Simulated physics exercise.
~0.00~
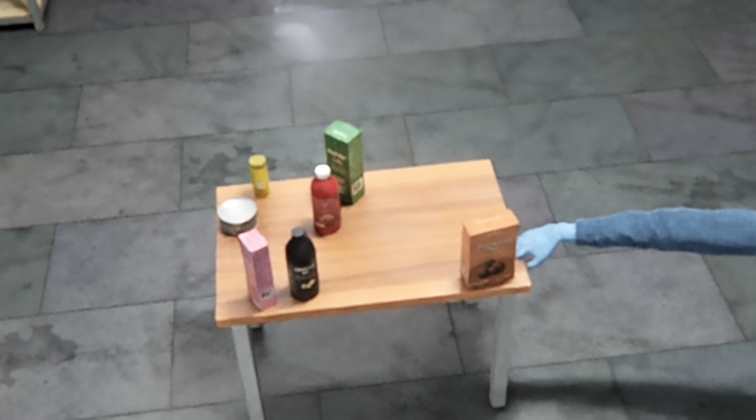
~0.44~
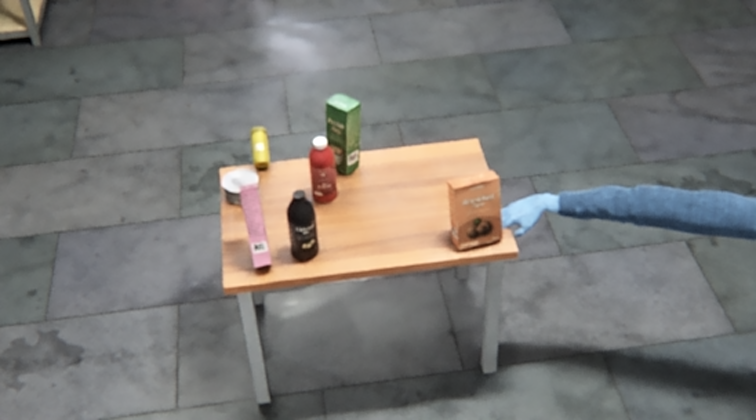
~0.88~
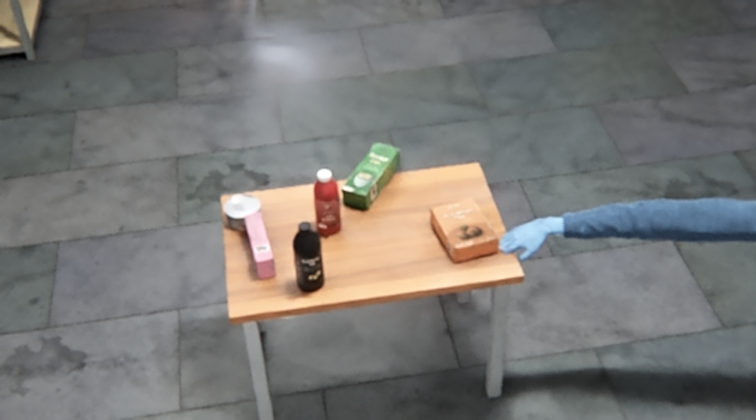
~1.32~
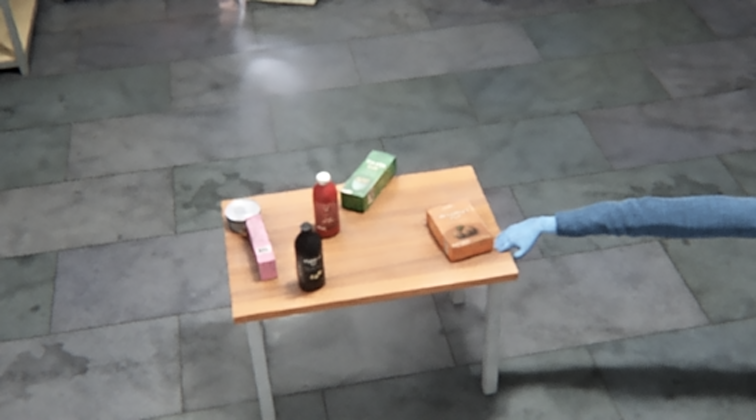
The footage shows a gloved hand jerking a light wooden table away and then back, toppling the pink carton, green carton and orange packet onto the tabletop, while the yellow shaker disappears from it and the red bottle, black bottle and grey tub stay standing.
